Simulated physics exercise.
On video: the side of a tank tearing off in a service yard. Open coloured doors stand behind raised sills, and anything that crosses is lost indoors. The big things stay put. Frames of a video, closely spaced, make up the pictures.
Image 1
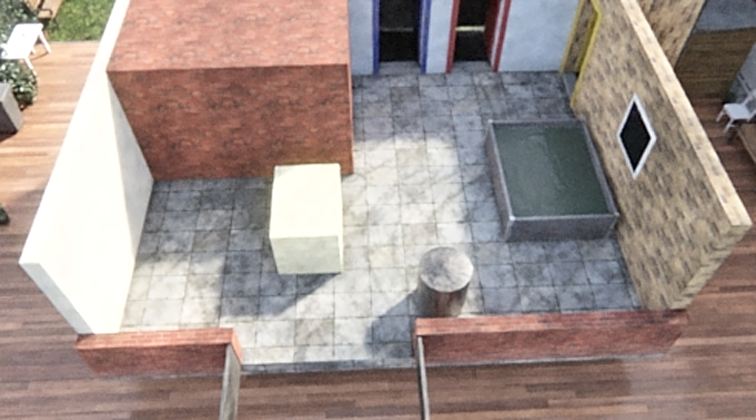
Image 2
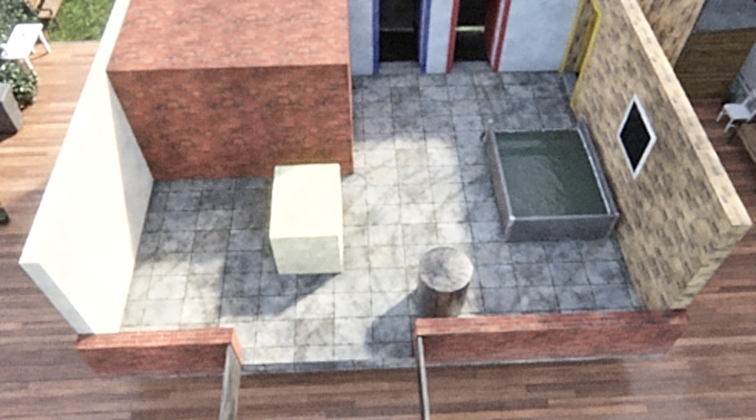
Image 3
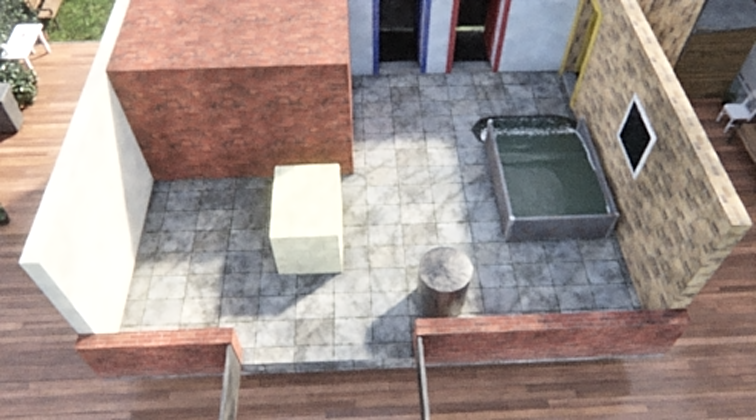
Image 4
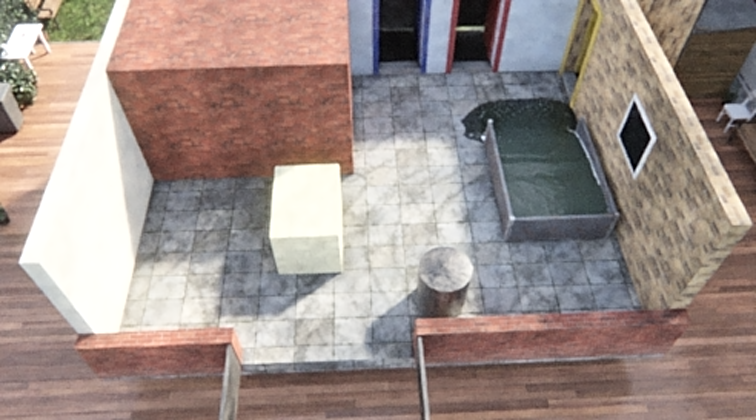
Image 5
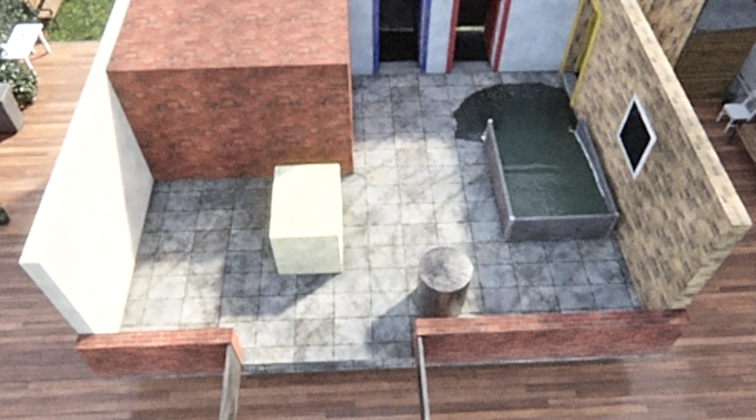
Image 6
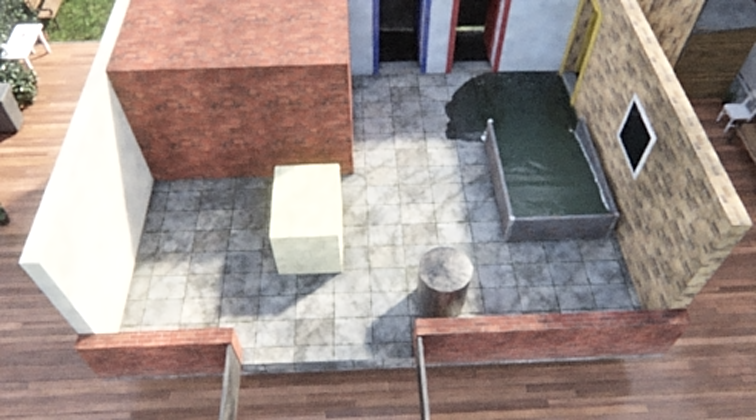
Dark green water pours from the open tank's far side and spreads across the paving.
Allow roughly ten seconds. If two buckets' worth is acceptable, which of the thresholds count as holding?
The yellow door does not count, the blue door counts as holding, the red door does not count.
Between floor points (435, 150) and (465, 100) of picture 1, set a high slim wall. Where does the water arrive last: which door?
The blue door.
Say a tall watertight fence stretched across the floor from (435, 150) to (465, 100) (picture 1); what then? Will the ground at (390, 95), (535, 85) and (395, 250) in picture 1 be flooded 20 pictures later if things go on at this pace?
Lab note - spot 1 inundated, spot 2 inundated, spot 3 parched.
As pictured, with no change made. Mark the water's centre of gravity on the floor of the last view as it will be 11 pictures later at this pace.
That puts it at around (525, 137).
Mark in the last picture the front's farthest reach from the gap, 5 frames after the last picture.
My best guess is about (431, 78).
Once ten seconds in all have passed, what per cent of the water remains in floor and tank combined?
Close to 78 in a hundred.
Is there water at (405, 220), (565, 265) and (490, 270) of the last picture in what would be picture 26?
Lab note, in the order given: Unwetted, unwetted, unwetted.
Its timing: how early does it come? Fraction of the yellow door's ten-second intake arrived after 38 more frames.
It would be roughly 100 percent of the ten-second total.
A moment on, water covers 15 % of the floor; the yellow door wet at the sill, nothing in, the blue door not reached, the red door under two buckets in.
Next, water covers 20 % of the floor; the yellow door over two buckets in, the blue door wet at the sill, nothing in, the red door over two buckets in.
Then, water covers 25 % of the floor; the yellow door far over two buckets in, the blue door wet at the sill, nothing in, the red door far over two buckets in.
Later, water covers 50 % of the floor; the yellow door far over two buckets in, the blue door wet at the sill, nothing in, the red door far over two buckets in.
In the end, water covers 65 % of the floor; the yellow door far over two buckets in, the blue door wet at the sill, nothing in, the red door far over two buckets in.
